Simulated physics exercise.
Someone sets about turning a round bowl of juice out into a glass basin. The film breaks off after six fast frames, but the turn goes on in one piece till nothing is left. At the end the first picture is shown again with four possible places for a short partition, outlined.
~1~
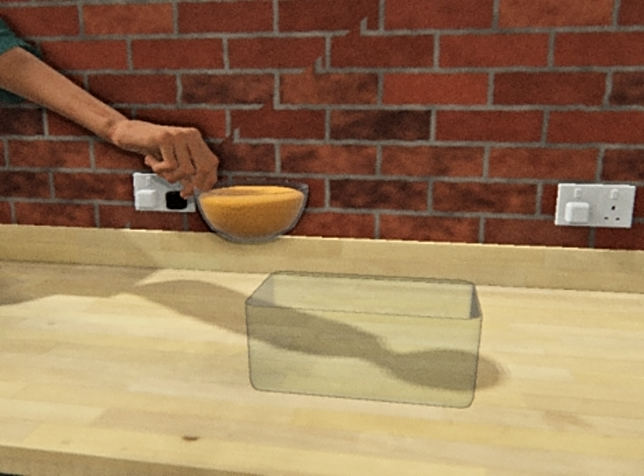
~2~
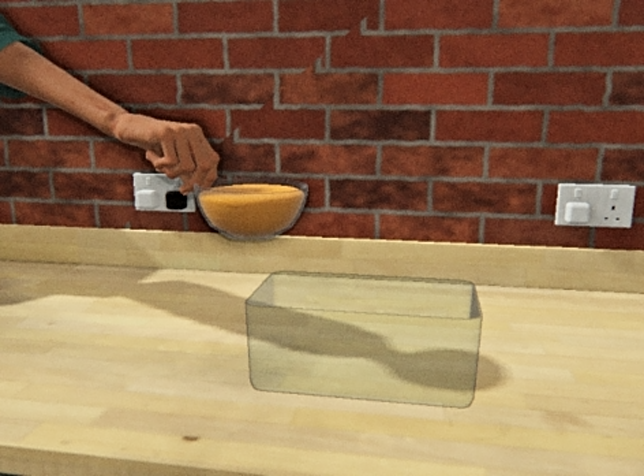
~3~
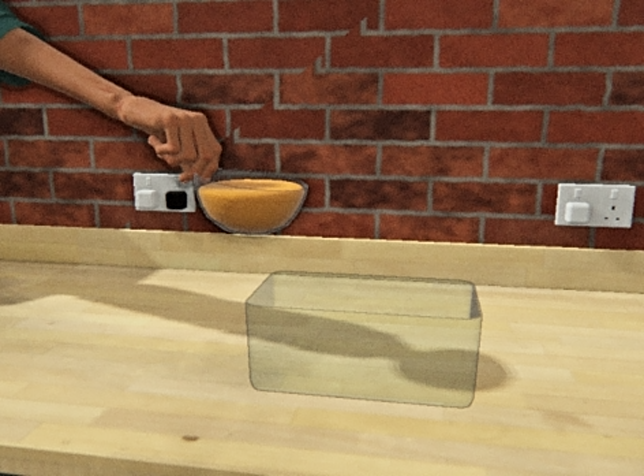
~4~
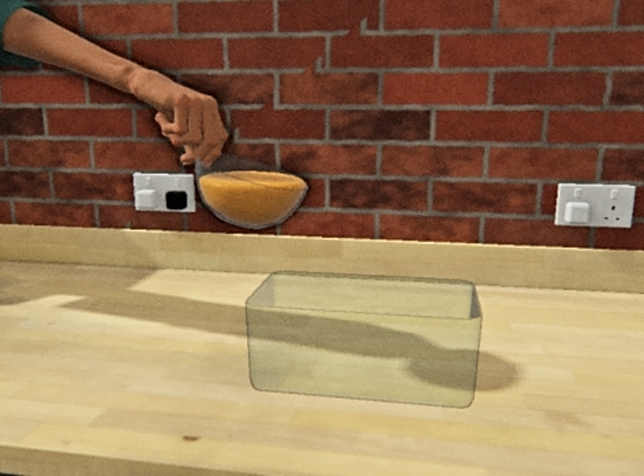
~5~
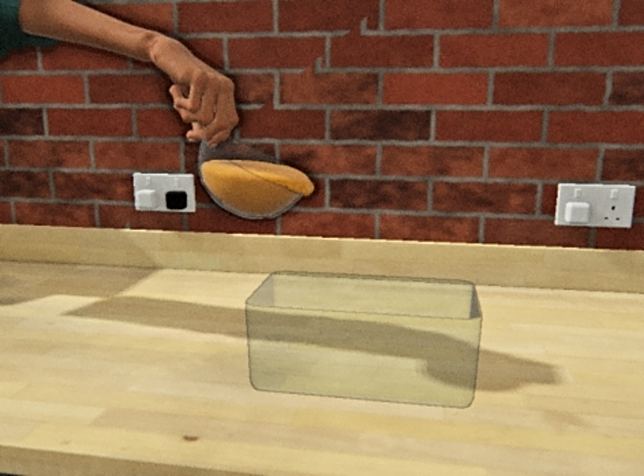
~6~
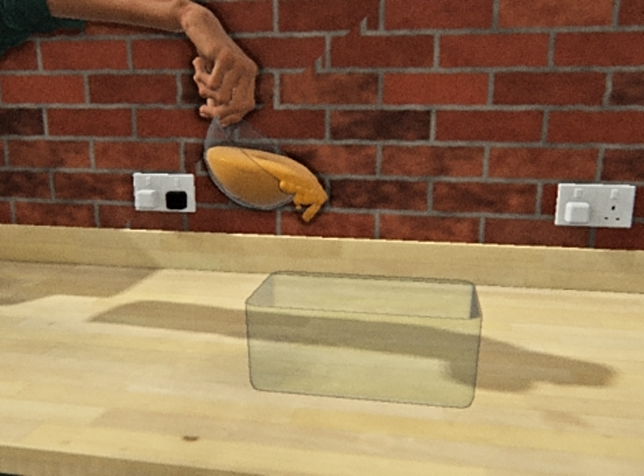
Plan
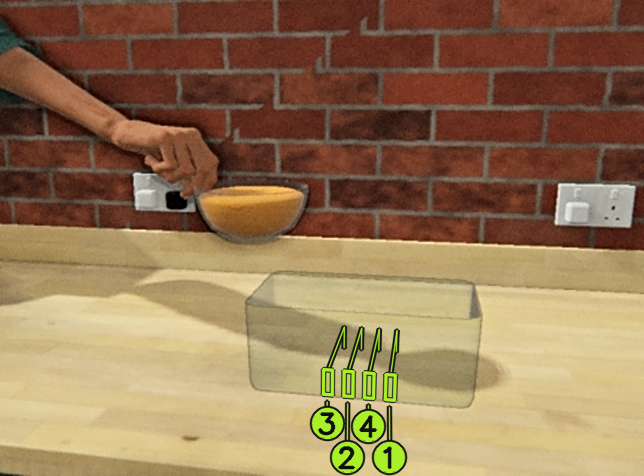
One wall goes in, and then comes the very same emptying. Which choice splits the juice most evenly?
1 is best.
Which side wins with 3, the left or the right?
The right side.
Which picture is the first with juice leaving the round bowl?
Picture 4.
On the marked copy, 1 at (389, 407); 2 at (347, 403); 3 at (327, 401); 4 at (368, 405).
With 1, about 47 % ends left of the wall and 48 % right of it; 5 % is lost outside.
With 2, about 21 % ends left of the wall and 75 % right of it; 4 % is lost outside.
With 3, about 17 % ends left of the wall and 79 % right of it; 4 % is lost outside.
With 4, about 30 % ends left of the wall and 66 % right of it; 5 % is lost outside.
